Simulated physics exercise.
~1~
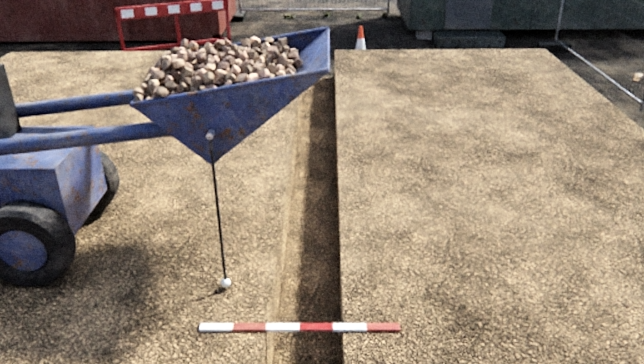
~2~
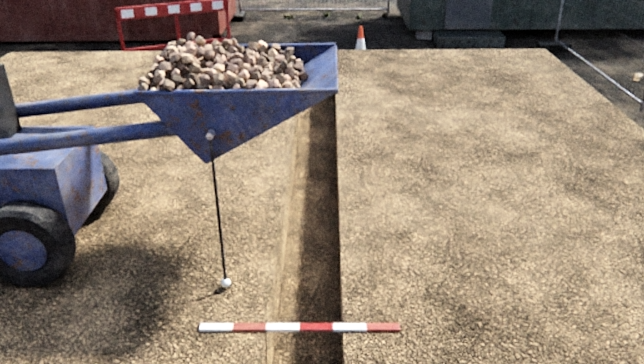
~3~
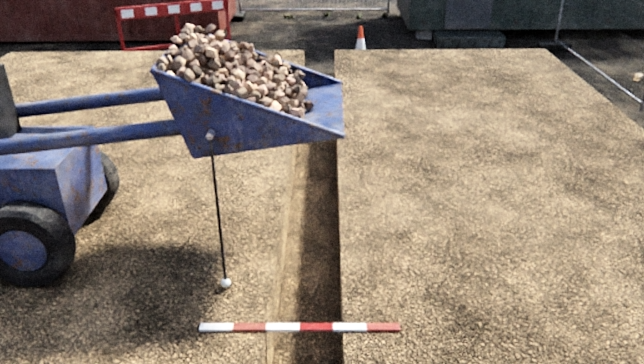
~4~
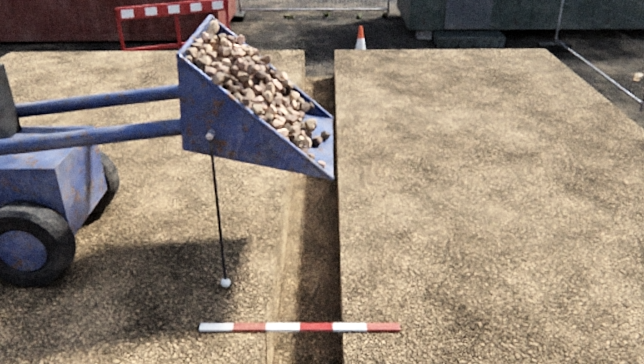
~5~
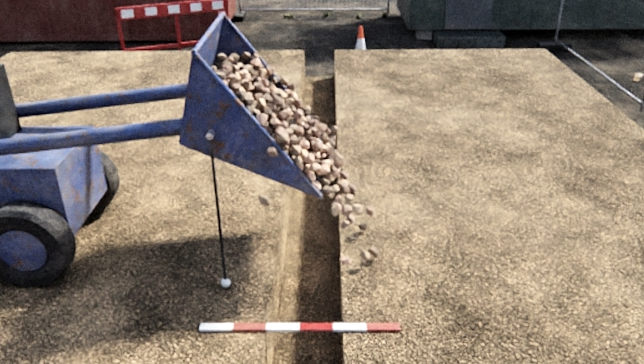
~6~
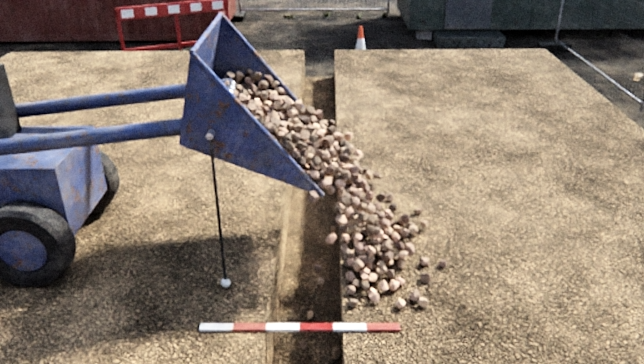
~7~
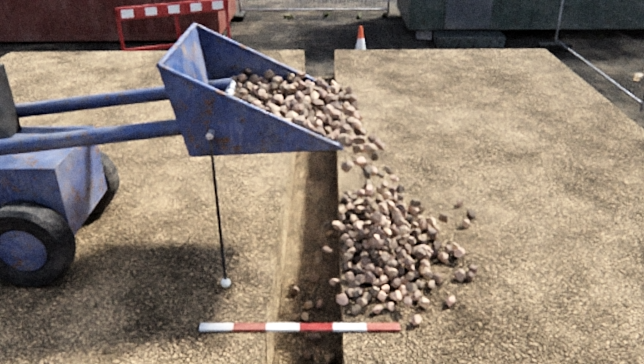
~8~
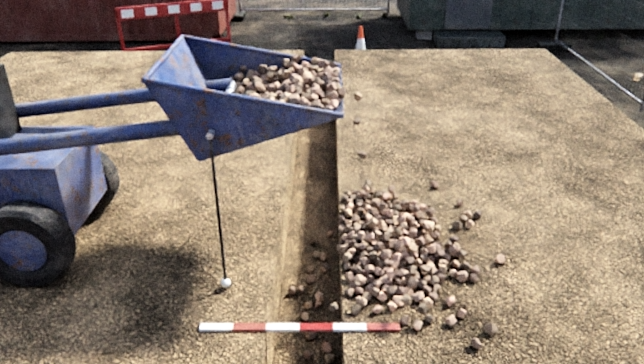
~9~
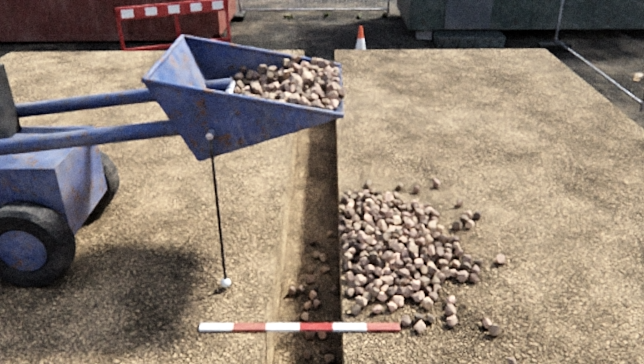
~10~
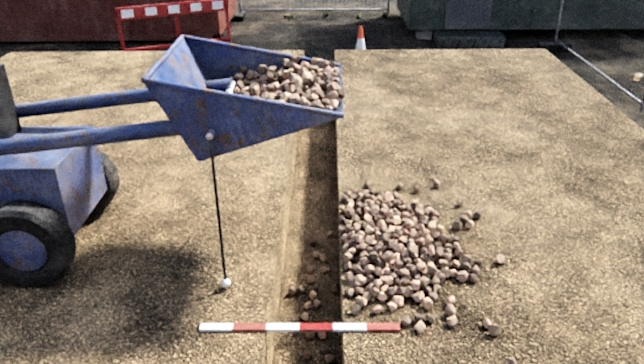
The clip opens on a blue loader at the left, its raised bucket heaped with brown stones beside a narrow trench, with a red and white striped staff lying across the near end. The bucket tips forward and the stones slide toward its lip. They pour off the edge, most of them clearing the trench and spreading over the ground on the right, while a few drop in. The bucket then tilts back, cutting off the flow. It ends still holding roughly half its load, with a loose pile beyond the trench and some stones scattered inside it.
